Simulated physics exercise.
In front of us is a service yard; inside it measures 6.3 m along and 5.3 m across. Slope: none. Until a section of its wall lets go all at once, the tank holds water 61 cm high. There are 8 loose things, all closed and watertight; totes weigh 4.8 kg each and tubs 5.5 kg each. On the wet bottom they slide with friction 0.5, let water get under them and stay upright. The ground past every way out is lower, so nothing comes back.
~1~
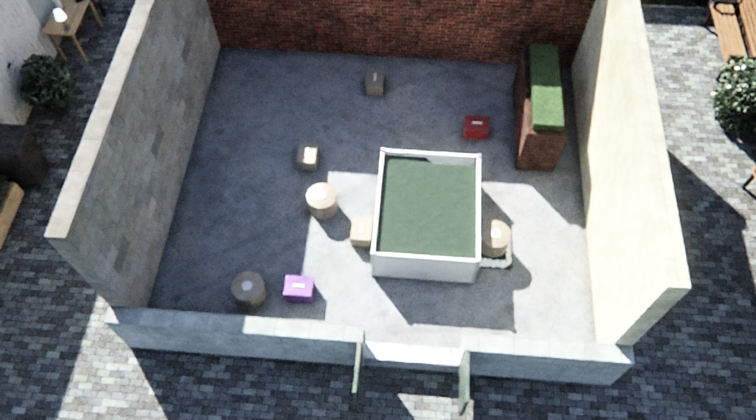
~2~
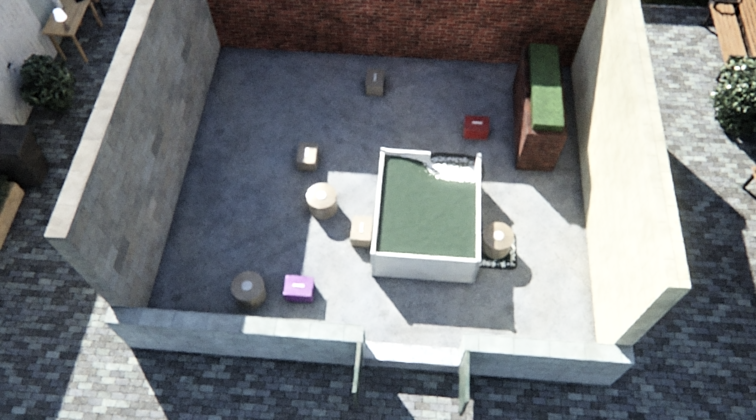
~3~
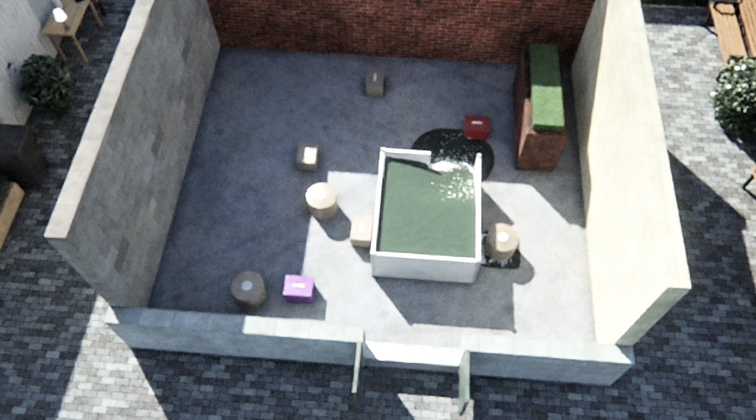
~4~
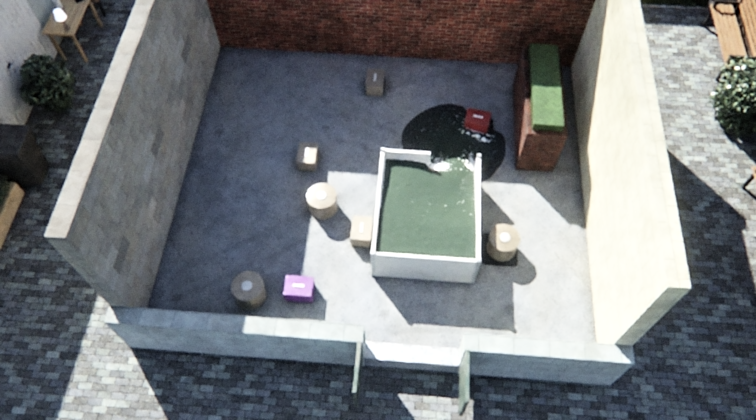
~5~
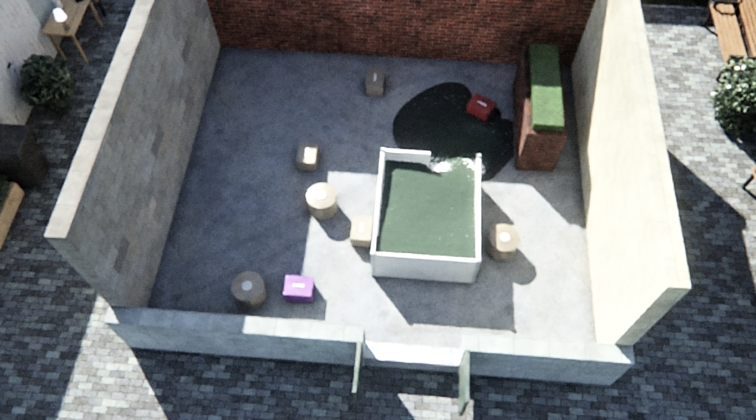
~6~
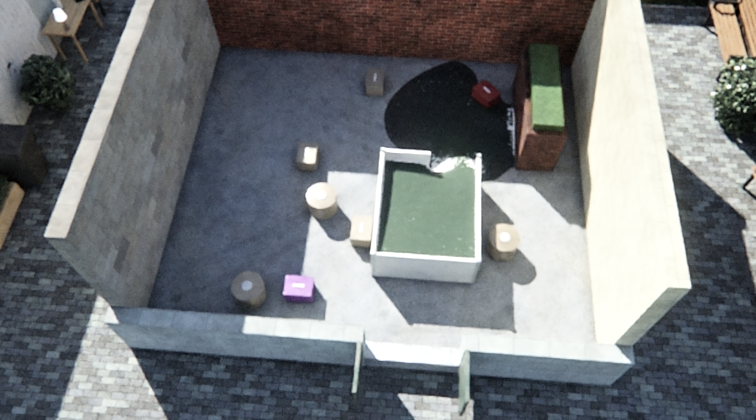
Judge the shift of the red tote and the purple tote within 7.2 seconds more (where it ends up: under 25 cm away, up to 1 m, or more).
In short: Red tote carried a long way, purple tote effectively unmoved.
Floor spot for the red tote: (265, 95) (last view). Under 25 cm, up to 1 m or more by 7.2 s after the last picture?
Observed: Object goes well off.
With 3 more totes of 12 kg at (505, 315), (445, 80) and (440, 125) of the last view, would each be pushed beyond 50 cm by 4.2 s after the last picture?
Going one by one: Not far enough, too far, too far.
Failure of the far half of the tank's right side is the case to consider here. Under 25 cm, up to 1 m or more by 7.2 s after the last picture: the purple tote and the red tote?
Under that change the purple tote would be borne far and the red tote would sit tight.
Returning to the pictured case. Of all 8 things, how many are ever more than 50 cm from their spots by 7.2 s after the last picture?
The total is 2.
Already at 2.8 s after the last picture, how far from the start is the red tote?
About 200 cm out of place.
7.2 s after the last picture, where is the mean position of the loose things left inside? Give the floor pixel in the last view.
I'd put it around (356, 223).
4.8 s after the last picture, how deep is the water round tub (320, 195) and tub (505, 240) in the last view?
Depth approx. 1 cm / 2 cm.
Then, 0.9 s after the last picture the red tote is near (508, 54), 1.5 m from its start, afloat; the purple tote is near (299, 286), 0.0 m from its start, aground; 0 of 8 are out; 1 afloat.
Then, 2.8 s after the last picture the red tote is near (565, 69), 1.9 m from its start, afloat; the purple tote is near (299, 286), 0.0 m from its start, aground; 0 of 8 are out; 1 afloat.
Then, 4.8 s after the last picture the red tote is near (564, 71), 1.9 m from its start, afloat; the purple tote is near (299, 286), 0.0 m from its start, aground; 0 of 8 are out; 2 afloat.
Then, 7.2 s after the last picture the red tote is near (563, 73), 1.9 m from its start, afloat; the purple tote is near (299, 286), 0.0 m from its start, aground; 0 of 8 are out; 3 afloat.
